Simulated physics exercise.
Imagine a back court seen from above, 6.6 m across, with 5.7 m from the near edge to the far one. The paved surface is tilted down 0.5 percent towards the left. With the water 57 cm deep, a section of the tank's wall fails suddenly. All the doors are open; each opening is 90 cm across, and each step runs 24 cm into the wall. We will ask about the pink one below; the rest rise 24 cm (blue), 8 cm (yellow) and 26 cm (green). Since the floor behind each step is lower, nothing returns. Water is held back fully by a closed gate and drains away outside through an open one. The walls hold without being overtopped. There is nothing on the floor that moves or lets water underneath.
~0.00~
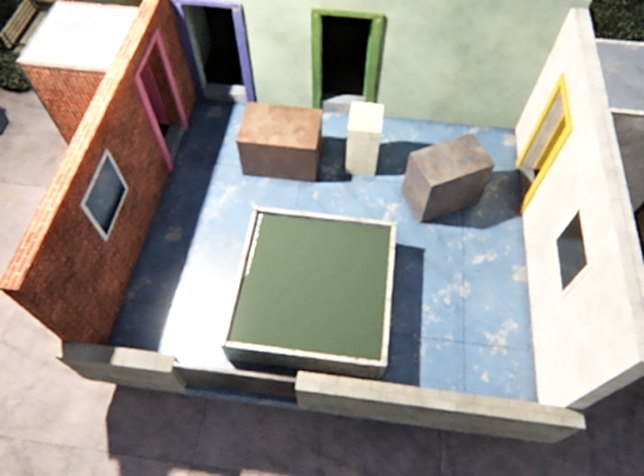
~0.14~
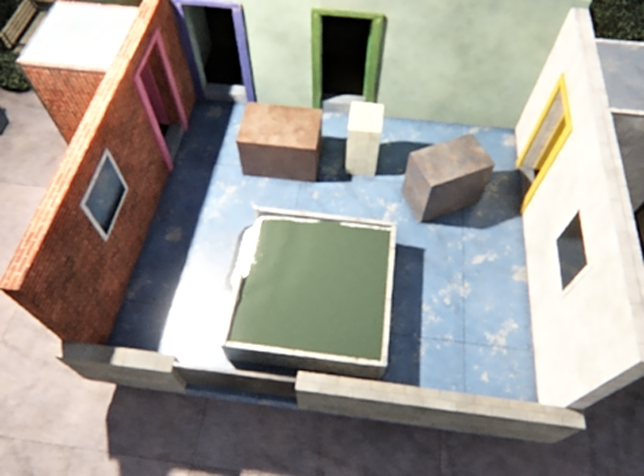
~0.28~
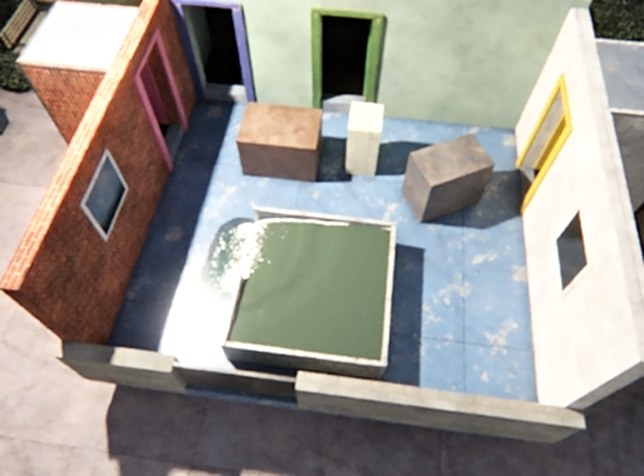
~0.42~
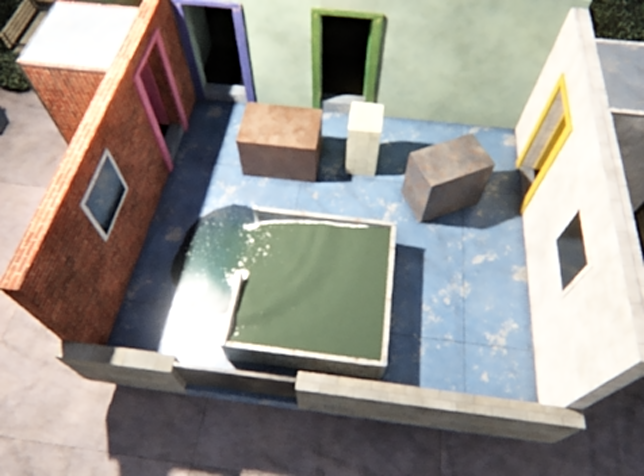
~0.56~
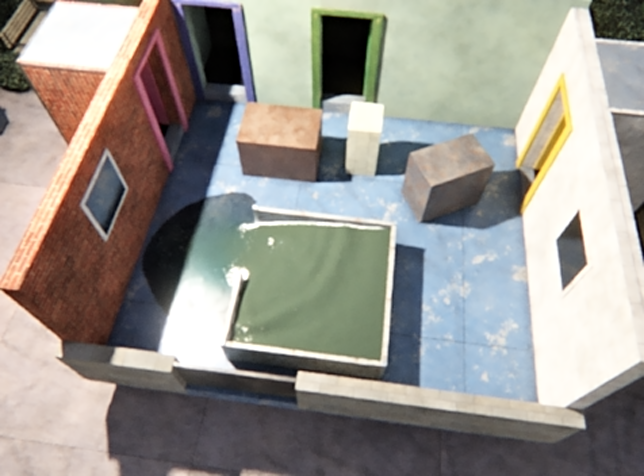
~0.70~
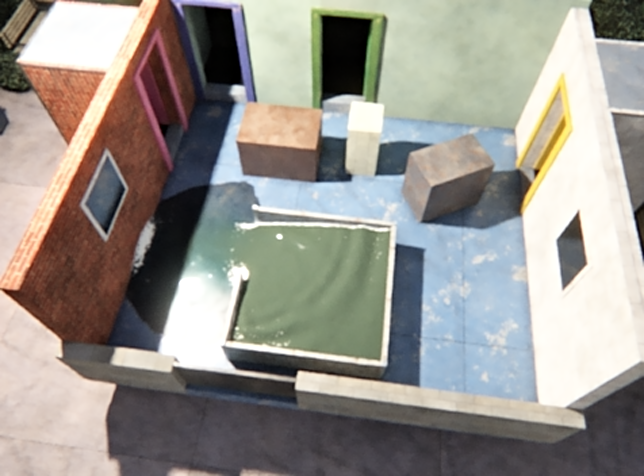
In a walled courtyard with a blue floor, the left side of a square tank gave way, and dark green water poured out, spreading across the paving until it splashed against the brick wall.
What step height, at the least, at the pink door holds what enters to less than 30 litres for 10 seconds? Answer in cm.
A height of roughly 12.5 cm.
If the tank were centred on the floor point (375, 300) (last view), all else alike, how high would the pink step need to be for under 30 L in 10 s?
Then about 15 centimetres at the least.
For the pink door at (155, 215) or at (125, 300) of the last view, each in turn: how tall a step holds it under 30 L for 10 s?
You'd want about 27 cm there first, then about 18 cm.
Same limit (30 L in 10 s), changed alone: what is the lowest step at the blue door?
Blue door, minimum about 22 cm.
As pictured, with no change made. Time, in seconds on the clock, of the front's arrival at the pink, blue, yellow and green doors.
For pink it's 1.4 s, for blue 2.0 s, for yellow 5.5 s, and for green 3.2 s.
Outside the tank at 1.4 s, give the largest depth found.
I'd estimate roughly 36 cm.
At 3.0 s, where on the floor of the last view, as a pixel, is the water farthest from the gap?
The farthest wet point sits near (196, 102) in the last view.
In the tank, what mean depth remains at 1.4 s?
I'd put it at some 43 centimetres on average.
After 1.4 s water covers 20 % of the floor, deepest (36 cm) near (155, 242); 5 cm at the pink door, 0 litres in over its 21 cm step.
After 3.0 s water covers 35 % of the floor, deepest (34 cm) near (101, 361); 15 cm at the pink door, 0 litres in over its 21 cm step.
After 10.0 s water covers 95 % of the floor, deepest (16 cm) near (189, 121); 13 cm at the pink door, 0 litres in over its 21 cm step.
At the pink door as built, the water arrived by 1.4 s and peaked near 17 cm at 2.0 s.
With a step of 10.5 cm, 56 litres would have come in within the 10 s; with 14 cm, 17 litres. So under 30 litres takes about 12.5 cm.
